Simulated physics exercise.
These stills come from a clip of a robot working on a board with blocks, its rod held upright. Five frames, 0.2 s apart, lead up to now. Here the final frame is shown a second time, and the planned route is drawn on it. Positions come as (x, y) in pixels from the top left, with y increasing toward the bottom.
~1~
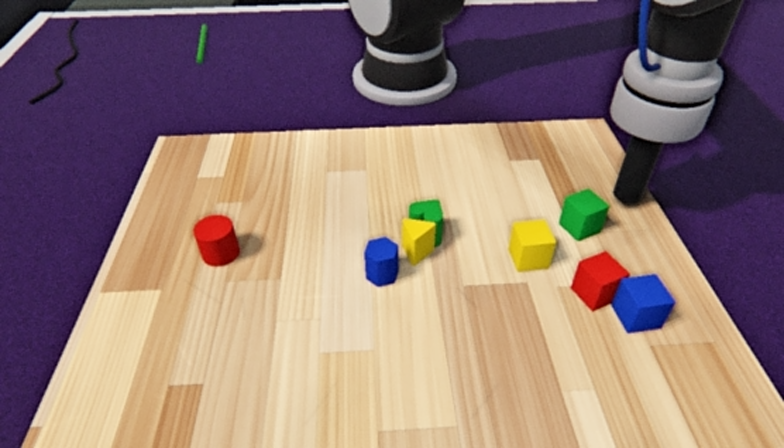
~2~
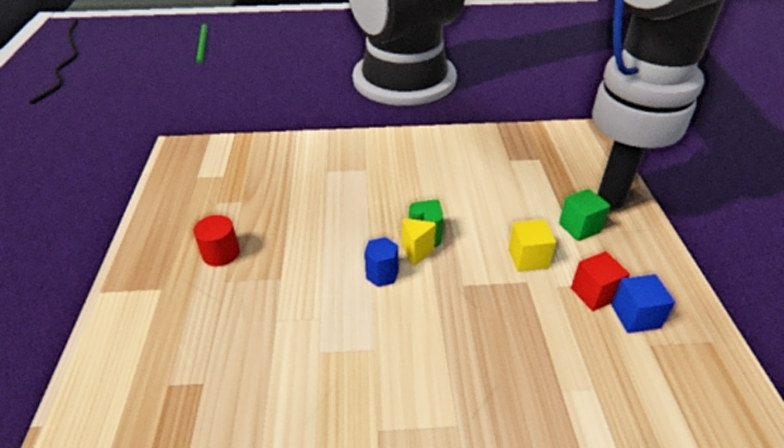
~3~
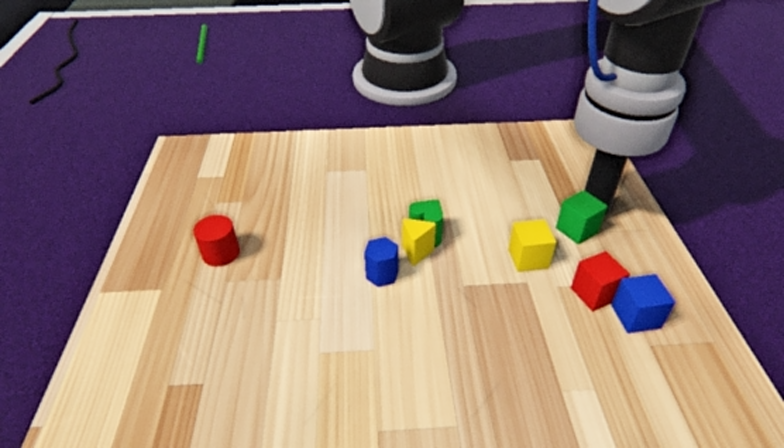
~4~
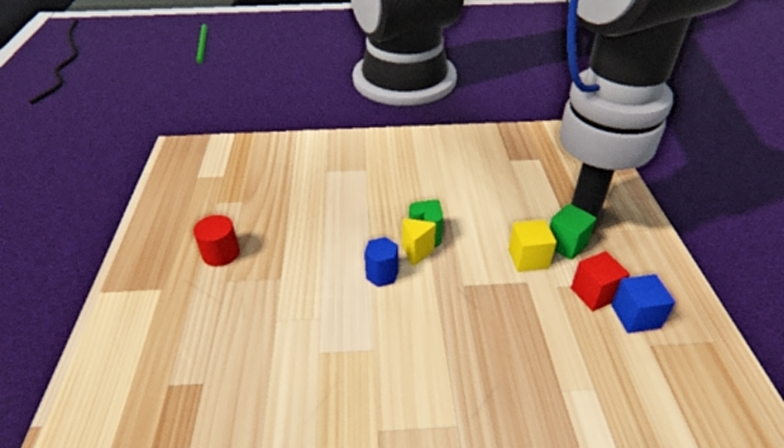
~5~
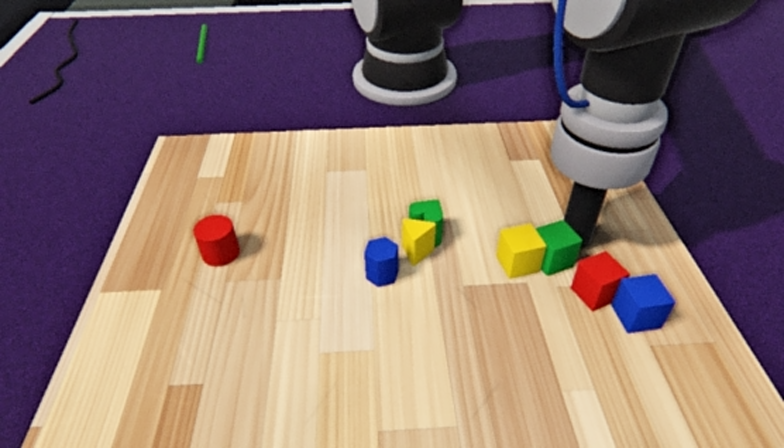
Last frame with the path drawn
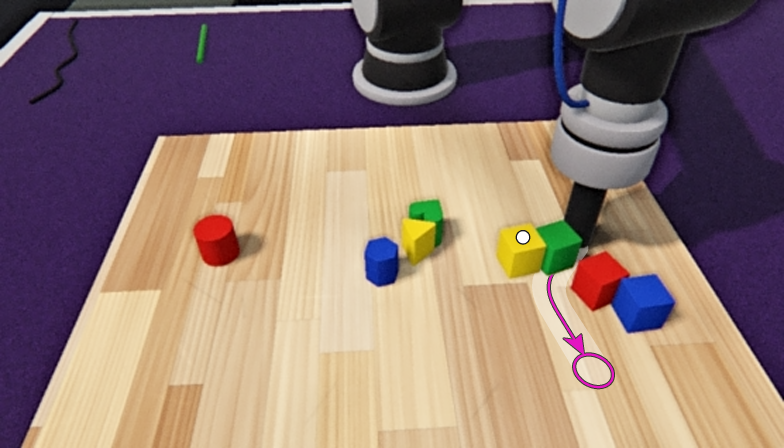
The video shows a robot arm above a wooden board of colored blocks, moving its black rod left and toward the viewer, pushing a green cube against a yellow cube and then nudging both slightly while the other blocks stay still.
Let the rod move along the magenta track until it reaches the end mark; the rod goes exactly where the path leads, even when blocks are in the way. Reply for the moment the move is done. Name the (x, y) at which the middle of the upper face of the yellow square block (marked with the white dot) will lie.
The answer is (484, 250).
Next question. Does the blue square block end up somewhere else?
Going by the path, no.
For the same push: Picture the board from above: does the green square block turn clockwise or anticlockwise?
Viewed from overhead, the green square block winds up turned clockwise.
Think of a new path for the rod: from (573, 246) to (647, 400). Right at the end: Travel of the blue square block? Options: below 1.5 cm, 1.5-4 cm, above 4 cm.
From 1.5 to 4 cm.
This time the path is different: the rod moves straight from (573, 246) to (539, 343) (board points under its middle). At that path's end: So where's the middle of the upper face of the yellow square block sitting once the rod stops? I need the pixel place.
Close to (495, 243).
Drawn move, from (573, 246) by way of (551, 277) and (563, 321) to (593, 370); the dot is on the yellow square block.
On the path given first. One third of the way, rod (553, 271); yellow square block (487, 249), turned 20° clockwise; green square block (523, 258), turned 30° clockwise.
Two thirds of the way, rod (565, 313); yellow square block (484, 250), turned 25° clockwise; green square block (520, 260), turned 30° clockwise.
At the end, rod (597, 363); yellow square block (484, 250), turned 25° clockwise; green square block (520, 260), turned 30° clockwise; red square block still; blue square block still.
